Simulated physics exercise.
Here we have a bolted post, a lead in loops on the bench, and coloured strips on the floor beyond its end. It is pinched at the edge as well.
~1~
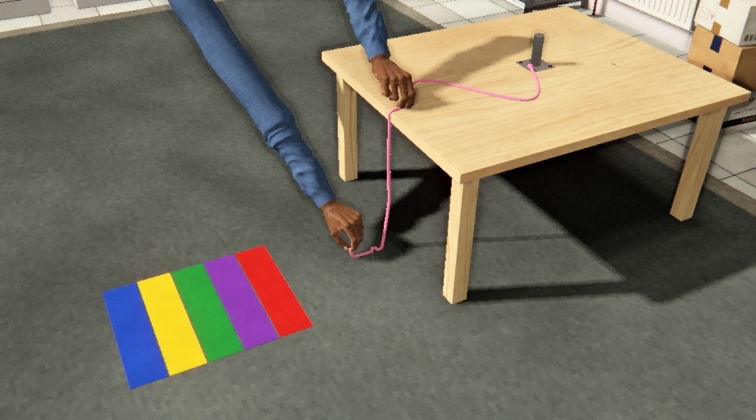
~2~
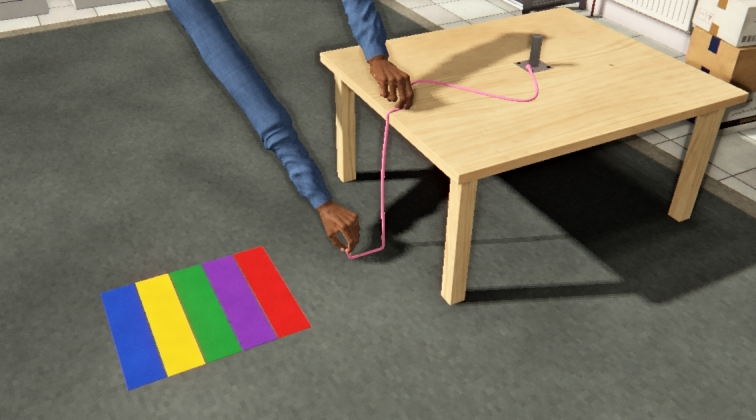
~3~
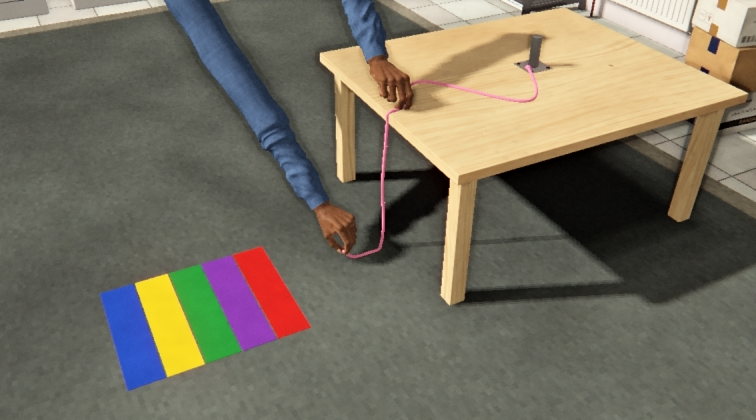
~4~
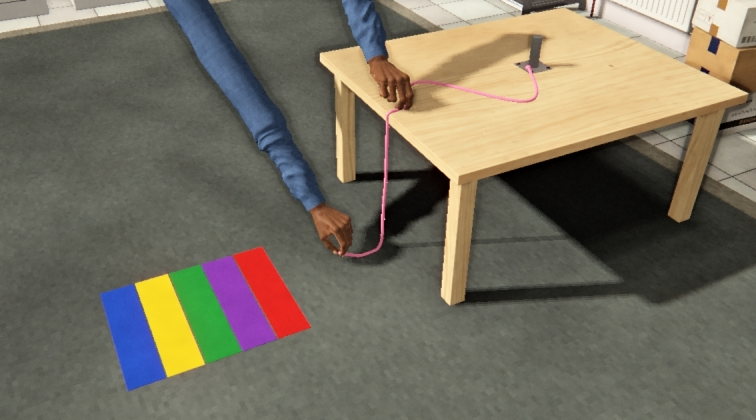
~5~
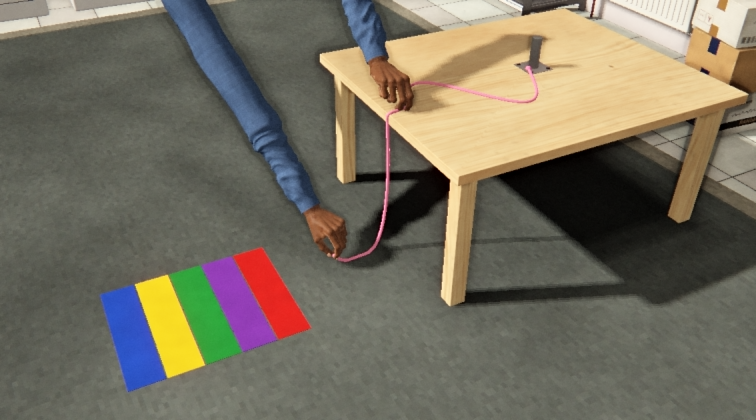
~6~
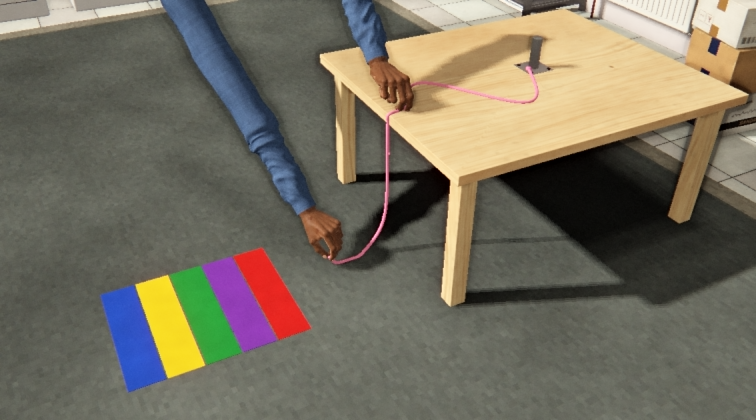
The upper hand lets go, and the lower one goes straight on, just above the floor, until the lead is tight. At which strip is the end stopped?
The blue one.
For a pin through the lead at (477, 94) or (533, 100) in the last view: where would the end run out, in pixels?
In that order: (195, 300) and (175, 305).
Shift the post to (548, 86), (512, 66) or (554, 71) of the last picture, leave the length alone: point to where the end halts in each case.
About (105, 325), (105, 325) and (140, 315).
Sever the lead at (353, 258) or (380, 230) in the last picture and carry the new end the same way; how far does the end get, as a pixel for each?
Try by try, around (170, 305) and (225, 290).
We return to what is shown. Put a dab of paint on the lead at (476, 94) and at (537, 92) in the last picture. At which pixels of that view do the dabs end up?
The first at (426, 101), the second at (487, 81).
Early on, end near (179, 303); over yellow.
Midway, end near (146, 313); over yellow.
At the end of the slack, end near (127, 319); over blue. It halts on the blue strip.
